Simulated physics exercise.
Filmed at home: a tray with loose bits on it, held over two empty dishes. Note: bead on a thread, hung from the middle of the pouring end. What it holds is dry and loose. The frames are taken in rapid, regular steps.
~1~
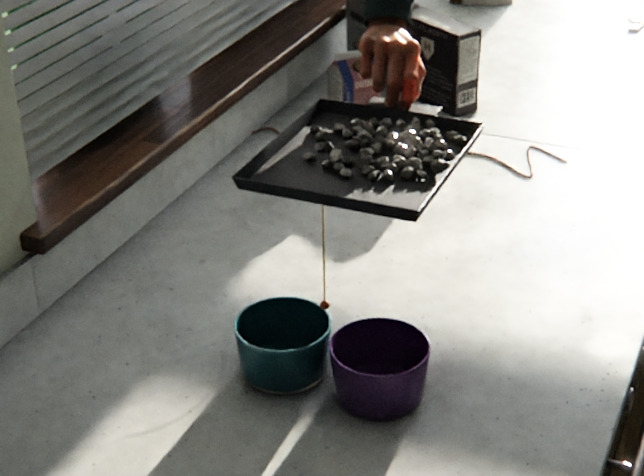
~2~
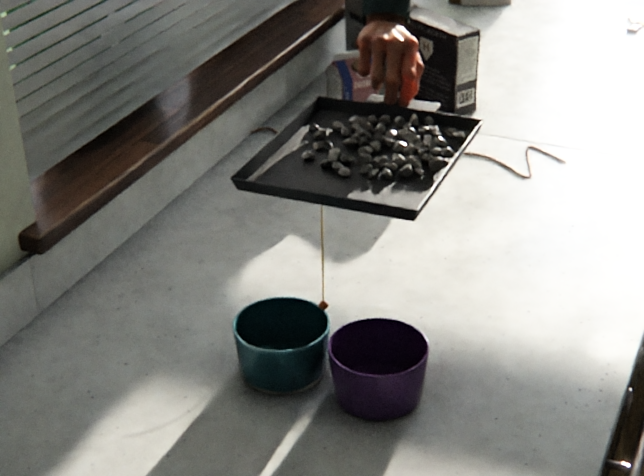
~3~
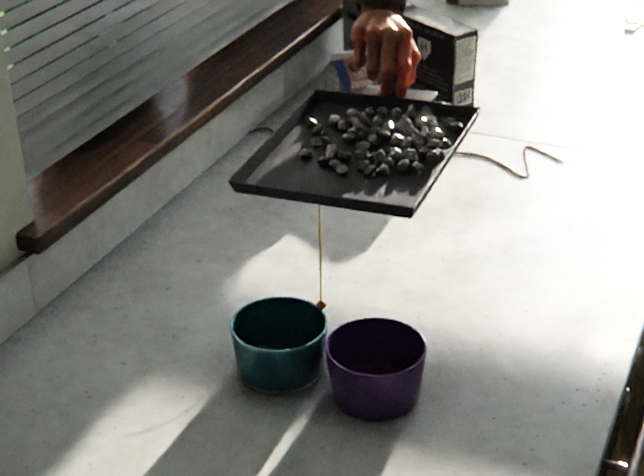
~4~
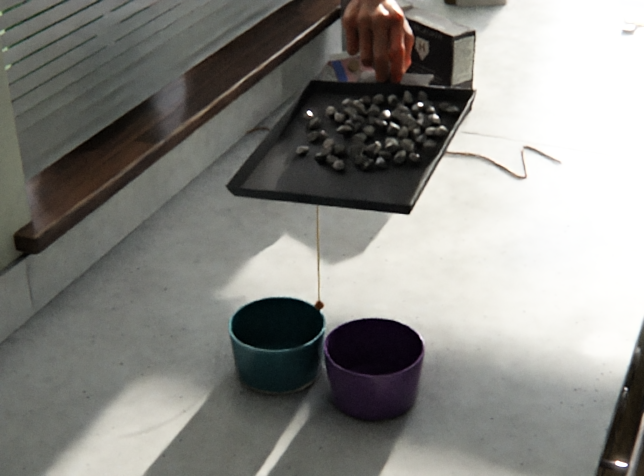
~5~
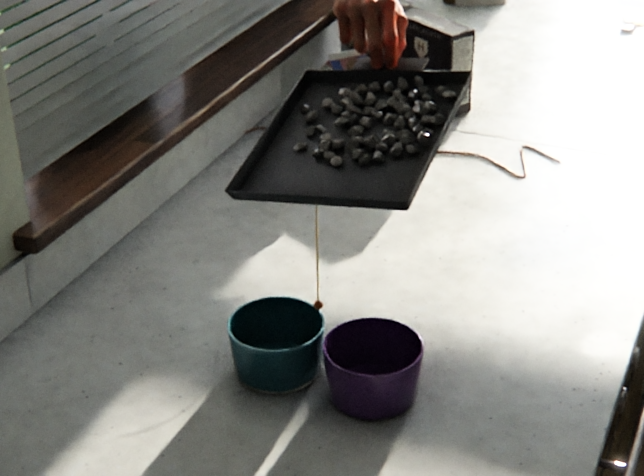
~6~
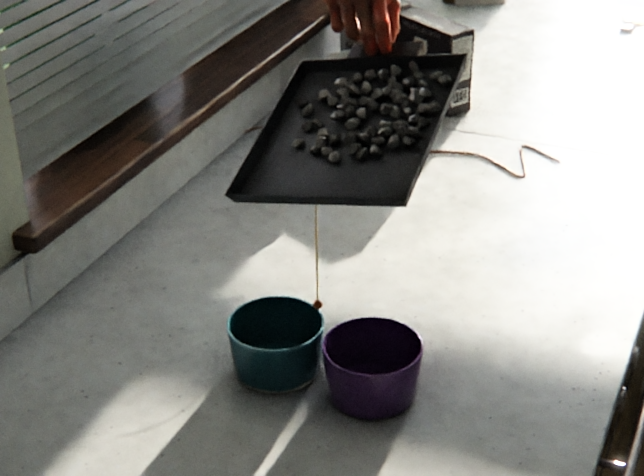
The footage shows a hand holding a dark tray of gravel above a teal bowl and a purple bowl, then raising its far side so the tray tilts steadily toward the viewer, while a bead hangs on a thread beneath.
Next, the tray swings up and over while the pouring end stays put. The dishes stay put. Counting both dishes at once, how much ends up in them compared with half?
Mostly spilled.
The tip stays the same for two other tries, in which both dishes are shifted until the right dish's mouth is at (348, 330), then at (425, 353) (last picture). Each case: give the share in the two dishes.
First 70 per cent, second 0 per cent.
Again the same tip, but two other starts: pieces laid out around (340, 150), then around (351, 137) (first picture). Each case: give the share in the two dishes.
Some 40 and then some 30 per cent.
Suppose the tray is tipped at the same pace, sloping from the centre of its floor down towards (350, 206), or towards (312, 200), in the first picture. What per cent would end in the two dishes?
Near 70 % and, after that, 50 %.
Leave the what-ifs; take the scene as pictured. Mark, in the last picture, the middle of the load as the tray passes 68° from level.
In the last view the centre sits at roughly (259, 194).
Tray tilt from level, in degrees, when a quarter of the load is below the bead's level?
Close to 80 degrees, I reckon.
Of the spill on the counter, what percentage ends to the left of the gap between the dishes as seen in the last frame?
Roughly 100 percent.
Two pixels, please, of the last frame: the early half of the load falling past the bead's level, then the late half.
First roughly (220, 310), then roughly (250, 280).
Soon, tray tipped steeply; most on the tray; about a quarter in the air.
A while on, tray tipped past a quarter turn; about a third in the left dish; about two thirds outside both; a stray few in the air.
Towards the end, tray tipped past a quarter turn; about a third in the left dish; about two thirds outside both.
Finally, tray tipped past a quarter turn; none in the right dish; about a third in the left dish; about two thirds outside both.
